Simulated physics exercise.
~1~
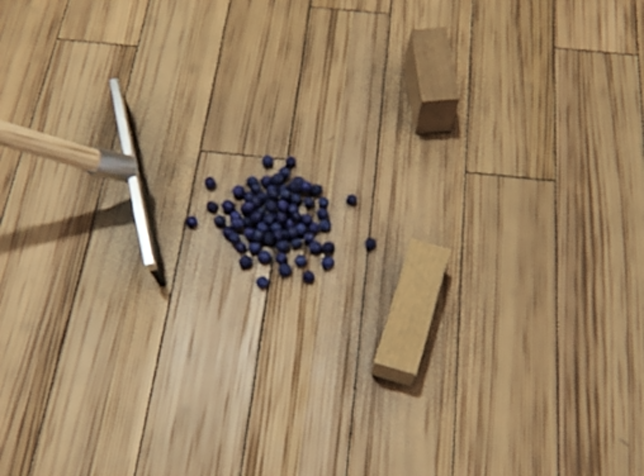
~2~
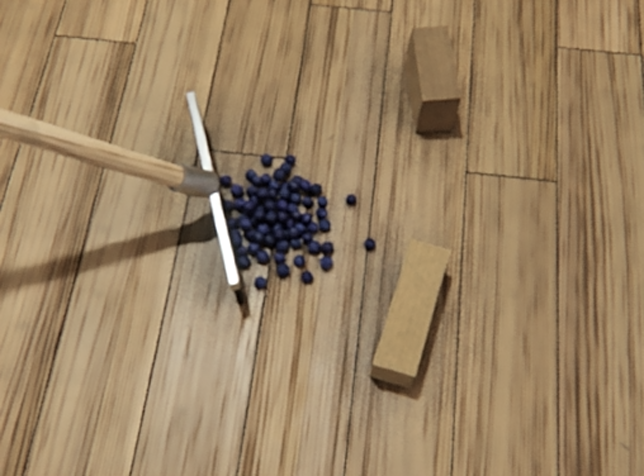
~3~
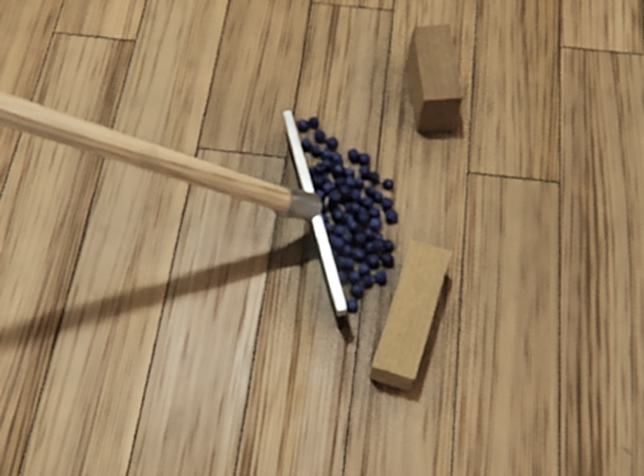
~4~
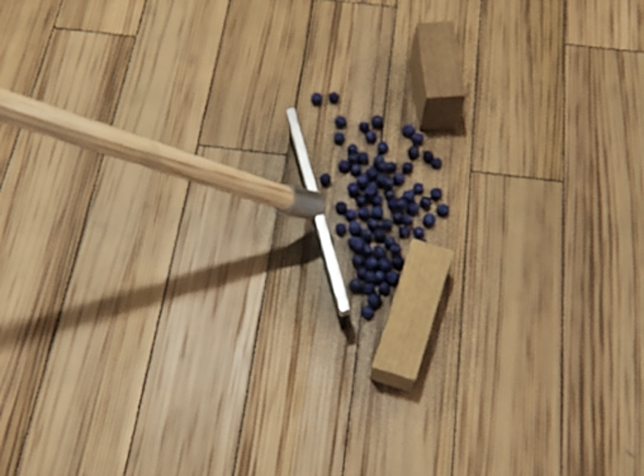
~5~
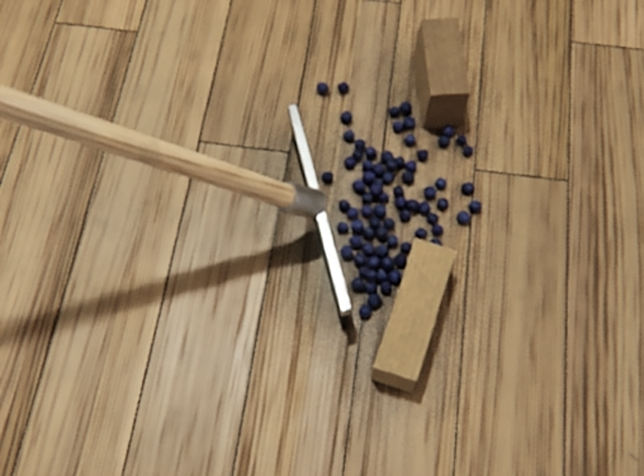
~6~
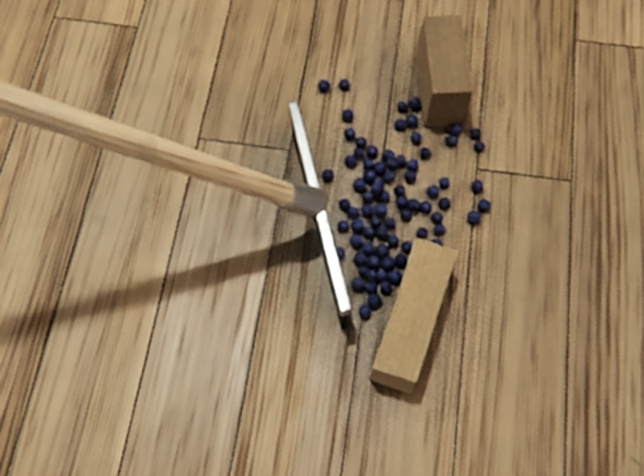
The clip shows a long-handled squeegee pushing a pile of dark blue berries rightward across a wooden floor toward two wooden blocks, then stopping. The berries spread onward and settle, with some in or through the gap and most resting between the blade and the blocks.
